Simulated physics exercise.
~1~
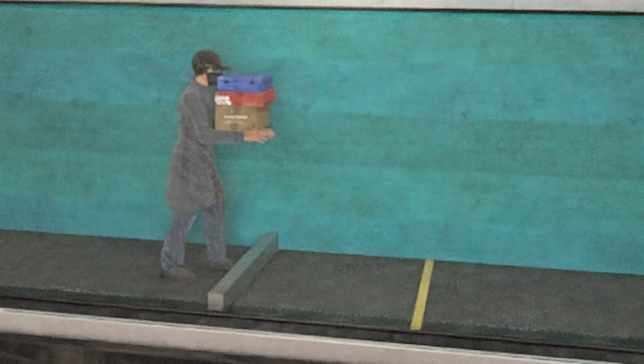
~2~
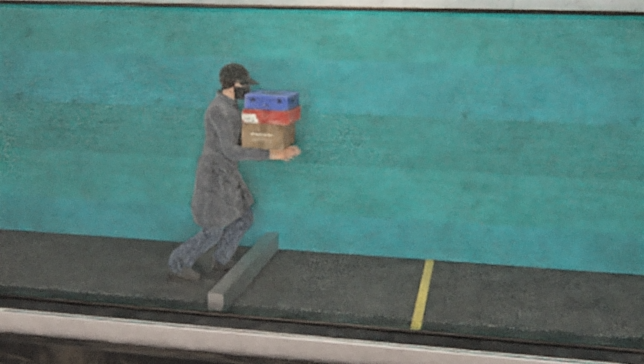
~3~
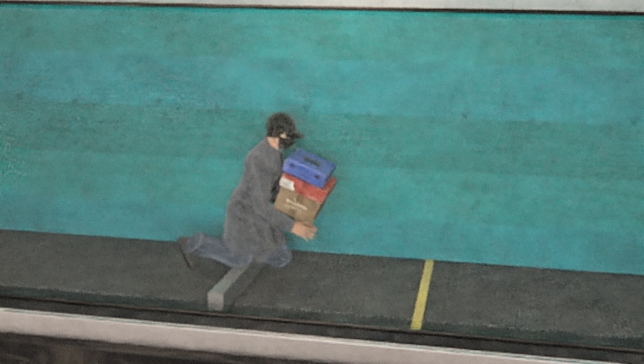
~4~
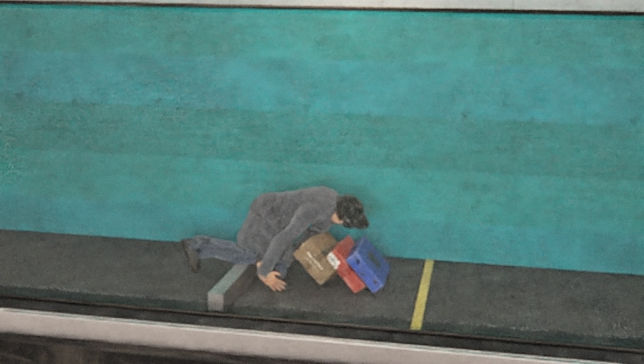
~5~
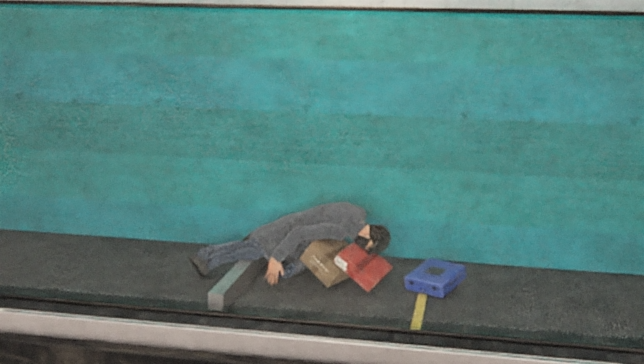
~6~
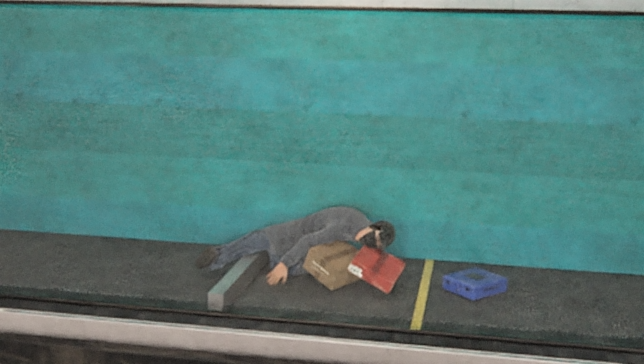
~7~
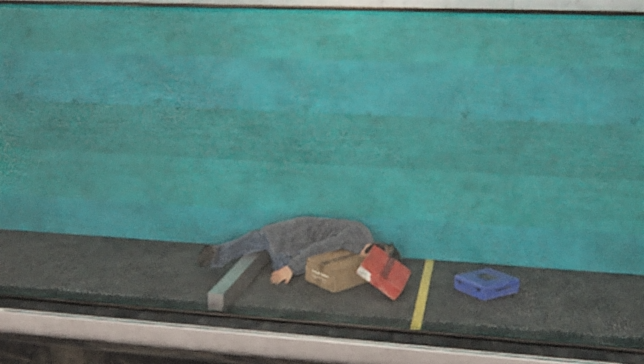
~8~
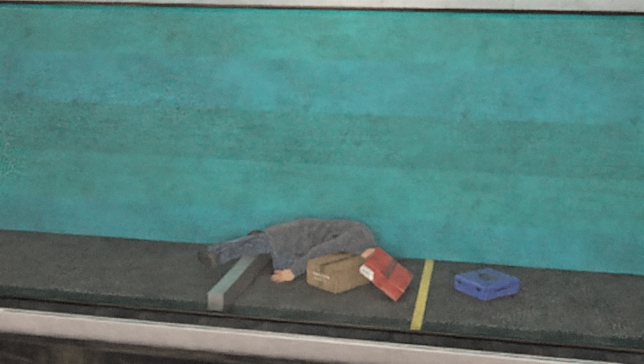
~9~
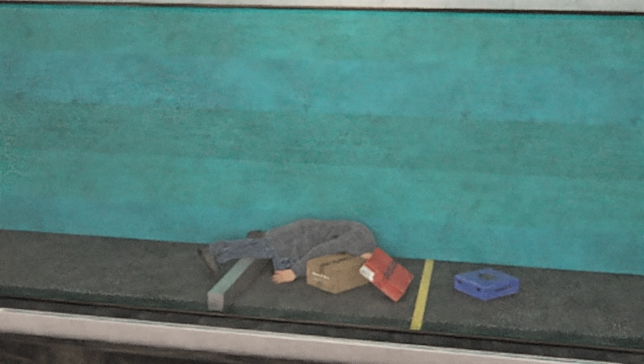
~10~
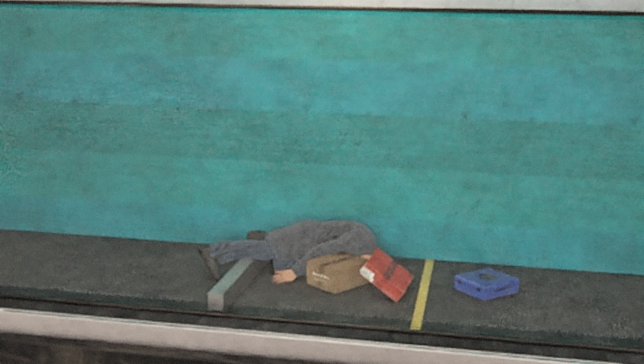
A courier trips over a low rail and drops three boxes, the blue crossing the yellow line.
